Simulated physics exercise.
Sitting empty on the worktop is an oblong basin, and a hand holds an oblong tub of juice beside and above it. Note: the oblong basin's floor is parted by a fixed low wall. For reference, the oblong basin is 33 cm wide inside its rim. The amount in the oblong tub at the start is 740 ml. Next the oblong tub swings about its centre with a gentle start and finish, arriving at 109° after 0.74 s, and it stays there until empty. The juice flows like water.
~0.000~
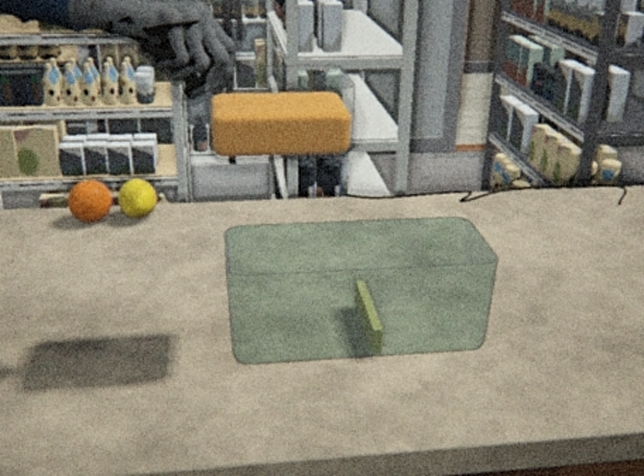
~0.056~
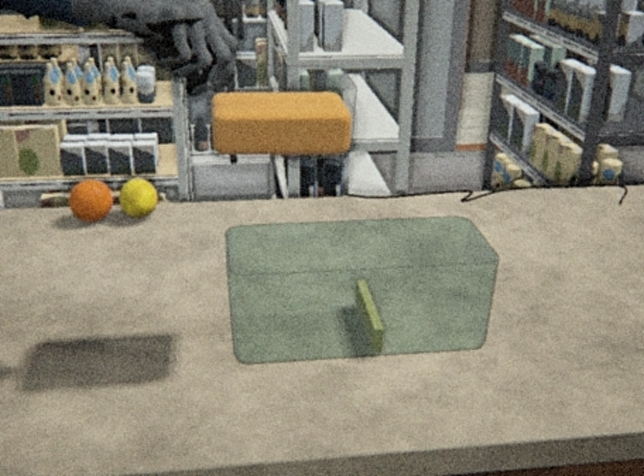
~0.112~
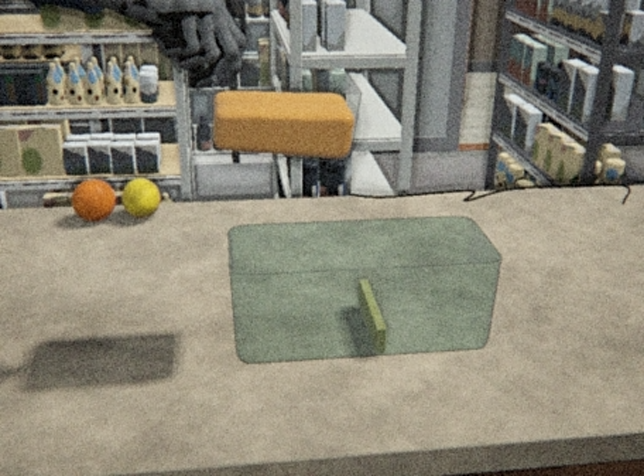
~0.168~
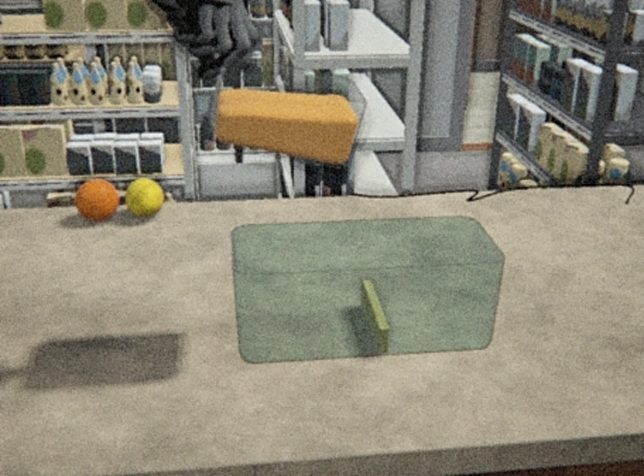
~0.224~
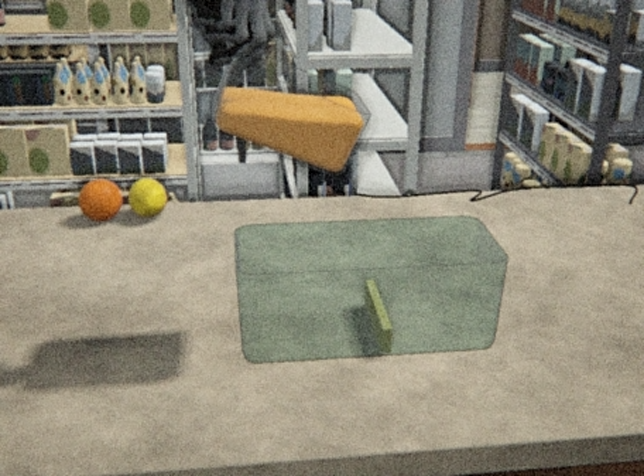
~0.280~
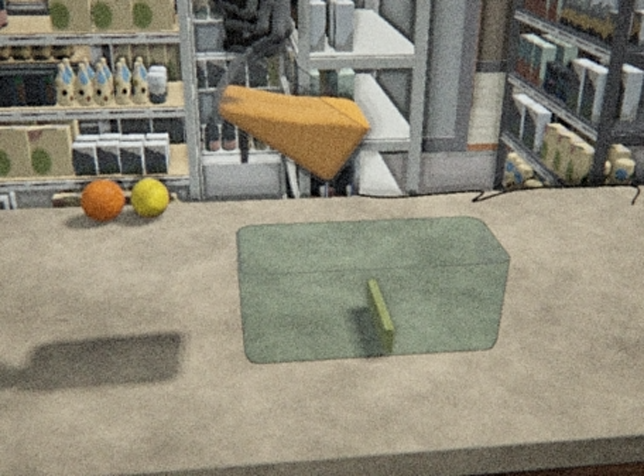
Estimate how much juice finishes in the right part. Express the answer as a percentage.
I would say 53 per cent.
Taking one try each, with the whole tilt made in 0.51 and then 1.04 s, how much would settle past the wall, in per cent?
Roughly 45 per cent the first time and 55 per cent the second.
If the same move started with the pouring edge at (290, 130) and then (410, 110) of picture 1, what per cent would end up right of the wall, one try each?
20 per cent first, 75 per cent second.
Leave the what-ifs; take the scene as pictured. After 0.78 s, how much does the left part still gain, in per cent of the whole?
It comes to some 18 per cent.
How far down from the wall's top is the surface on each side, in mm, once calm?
Left about 22 mm, while the right is about 14 mm.
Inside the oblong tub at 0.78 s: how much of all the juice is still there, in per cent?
6 in a hundred, give or take.
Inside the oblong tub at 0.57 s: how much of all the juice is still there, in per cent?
I'd put it near 22 percent.
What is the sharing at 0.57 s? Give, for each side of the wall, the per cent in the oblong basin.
I'd say some 0 on the left and some 28 on the right.
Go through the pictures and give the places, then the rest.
In the first picture, it leans 0°; its right rim is at (348, 78); the juice meets the walls at (211, 106) and (344, 103); the oblong basin's rim runs from (226, 251) to (483, 240); the wall's top is at (368, 305).
In the second picture, it leans 2°; its right rim is at (349, 79); the juice meets the walls at (212, 105) and (345, 103).
In the third picture, it leans 6°; its right rim is at (354, 84); the juice meets the walls at (215, 103) and (348, 104).
In the fourth picture, it leans 13°; its right rim is at (359, 93); the juice meets the walls at (217, 101) and (352, 106).
In the fifth picture, it leans 23°; its right rim is at (363, 105); the juice meets the walls at (219, 100) and (358, 107).
In the sixth picture, it leans 34°; its right rim is at (363, 120); the juice meets the walls at (219, 94) and (365, 110); 1 per cent is over the edge.
After 0.57 s the tilt is 95° and 21 per cent is still to pour, 0 is left of the wall and 27 right of it.
After 0.78 s the tilt is 109° and 6 per cent is still to pour, 24 is left of the wall and 58 right of it.
After 1.00 s the tilt is 109° and 0 per cent is still to pour, 38 is left of the wall and 55 right of it.
After 1.24 s the tilt is 109° and 0 per cent is still to pour, 41 is left of the wall and 54 right of it.
In the end 42 per cent lies left of the wall, 53 right of it and 5 outside.
